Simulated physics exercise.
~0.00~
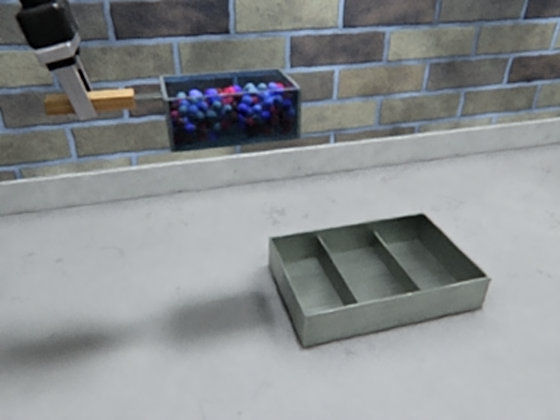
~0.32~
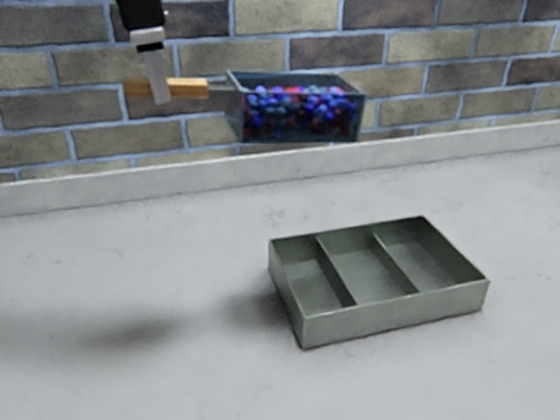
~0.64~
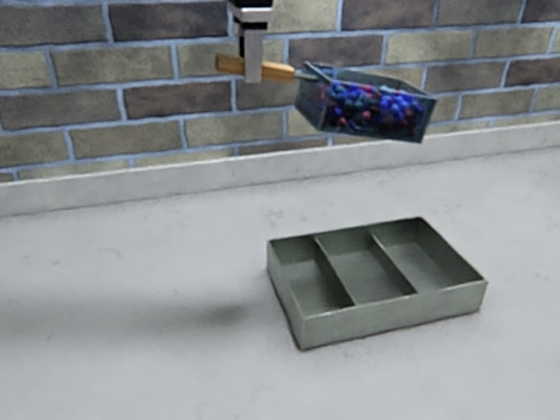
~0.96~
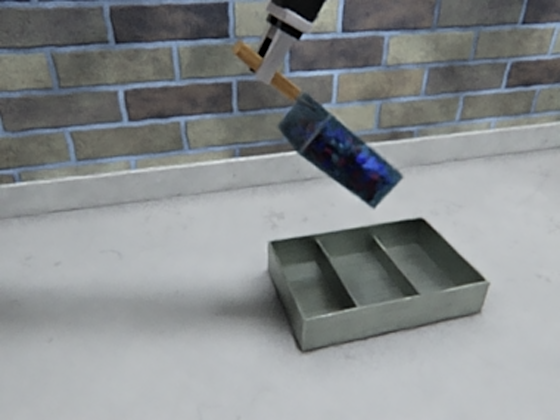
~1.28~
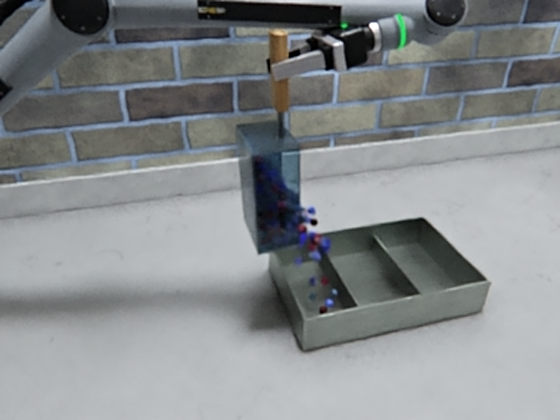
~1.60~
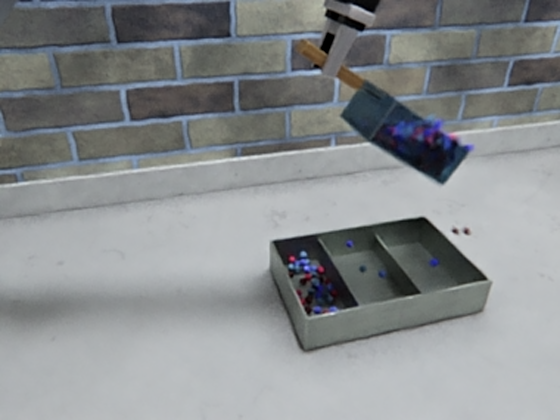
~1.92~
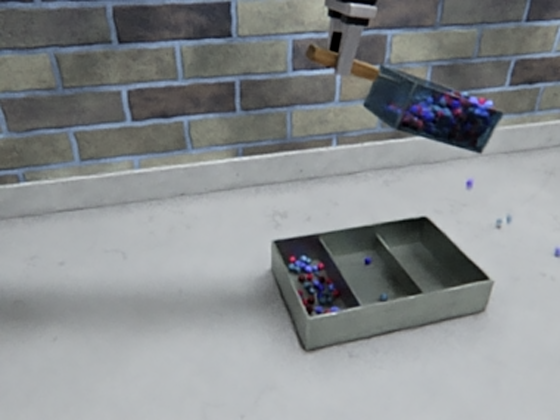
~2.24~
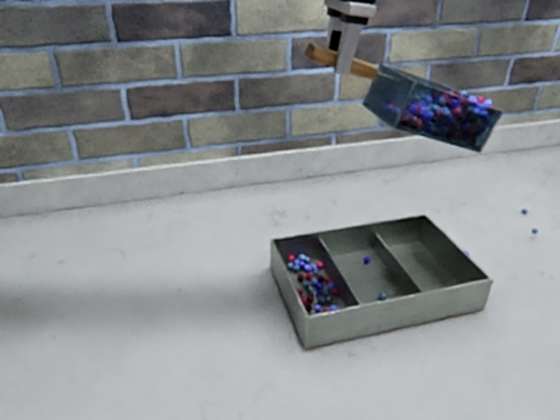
Robot arm carrying a clear box of colourful round sweets rightward, tipping some into a divided tray, then holding the rest aloft.
